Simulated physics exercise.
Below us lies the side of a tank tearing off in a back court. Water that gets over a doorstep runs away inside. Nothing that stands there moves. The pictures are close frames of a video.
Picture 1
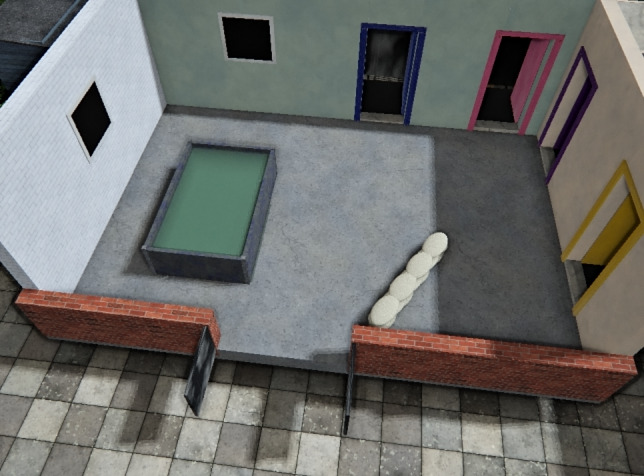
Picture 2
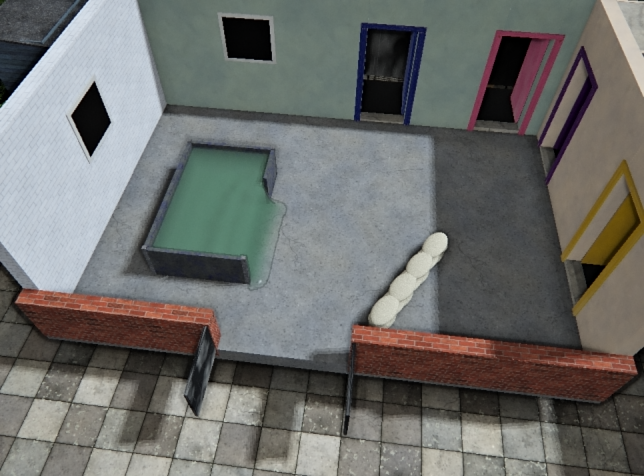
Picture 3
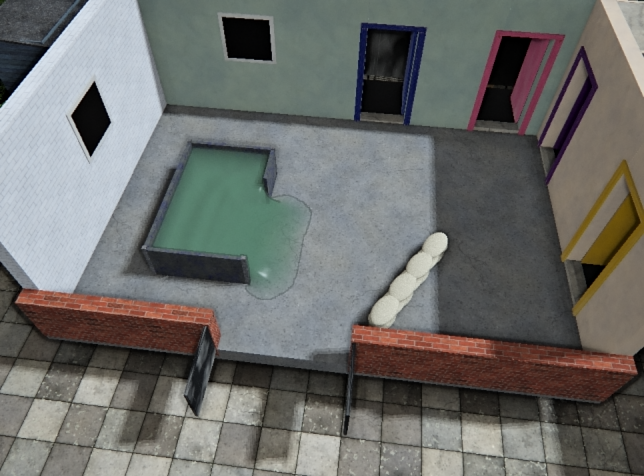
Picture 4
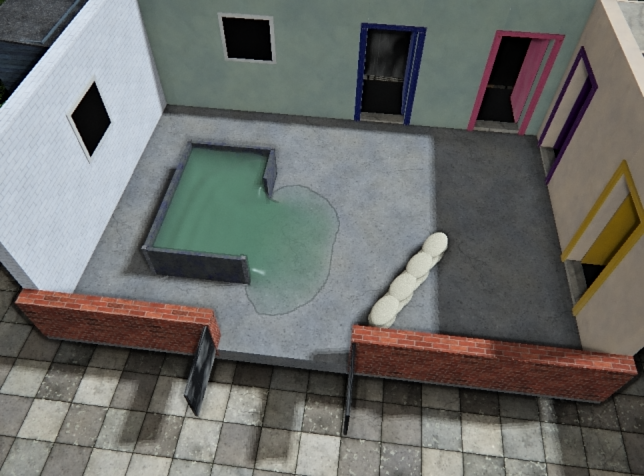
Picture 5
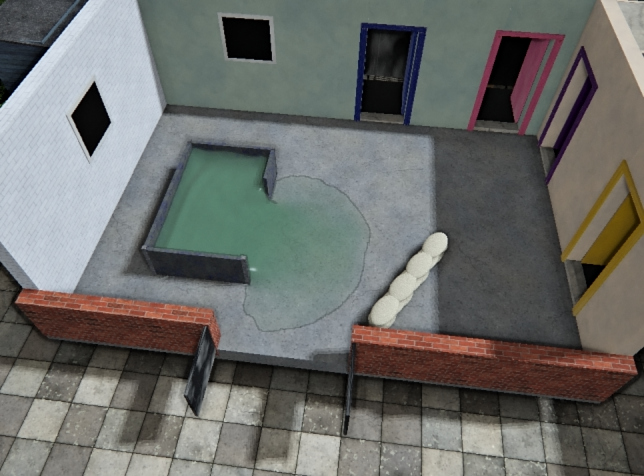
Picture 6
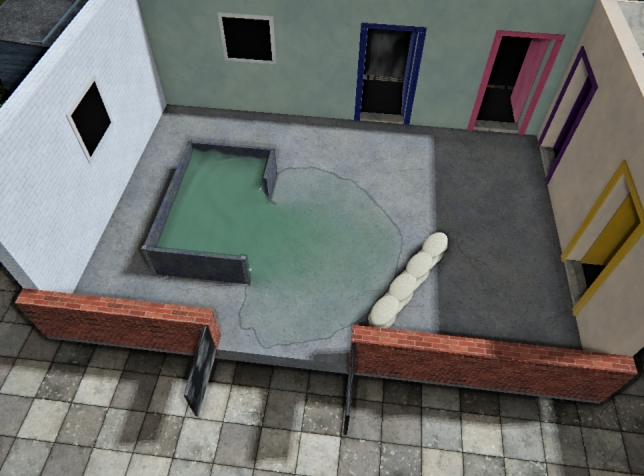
We see a walled courtyard with a rectangular tank of green water; part of the tank's right side gives way, and water pours through the gap, spreading rightward and toward the front across the grey floor in a widening pool.
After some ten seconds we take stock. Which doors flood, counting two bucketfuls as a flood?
The pink door takes more than that; the purple door takes more than that; the yellow door stays under that; the blue door takes more than that.
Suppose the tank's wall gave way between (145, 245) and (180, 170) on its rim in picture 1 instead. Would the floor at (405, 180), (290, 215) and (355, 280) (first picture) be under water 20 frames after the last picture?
One after the other: Clear, no water, awash.
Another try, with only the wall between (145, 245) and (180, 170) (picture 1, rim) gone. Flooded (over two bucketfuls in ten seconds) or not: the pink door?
Then: The pink one lets less in.
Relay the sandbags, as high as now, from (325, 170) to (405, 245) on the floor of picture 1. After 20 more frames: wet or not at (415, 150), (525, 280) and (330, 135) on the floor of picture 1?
In that order: Free of water, flooded, no water.
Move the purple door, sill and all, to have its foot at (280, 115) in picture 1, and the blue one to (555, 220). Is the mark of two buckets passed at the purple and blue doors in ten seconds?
My reading: Purple door holds; blue door passes that mark.
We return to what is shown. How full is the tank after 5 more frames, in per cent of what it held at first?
Close to 54 %.
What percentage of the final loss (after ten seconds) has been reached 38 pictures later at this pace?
I make it 75 per cent.
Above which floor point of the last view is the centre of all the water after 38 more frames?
I would point to (395, 209).
A moment on, water covers 25 % of the floor; the pink door not reached, the purple door not reached, the yellow door not reached, the blue door not reached.
Next, water covers 40 % of the floor; the pink door not reached, the purple door not reached, the yellow door not reached, the blue door not reached.
Then, water covers 50 % of the floor; the pink door under two buckets in, the purple door over two buckets in, the yellow door wet at the sill, nothing in, the blue door wet at the sill, nothing in.
Later, water covers 60 % of the floor; the pink door over two buckets in, the purple door over two buckets in, the yellow door wet at the sill, nothing in, the blue door over two buckets in.
In the end, water covers 80 % of the floor; the pink door over two buckets in, the purple door far over two buckets in, the yellow door wet at the sill, nothing in, the blue door over two buckets in.
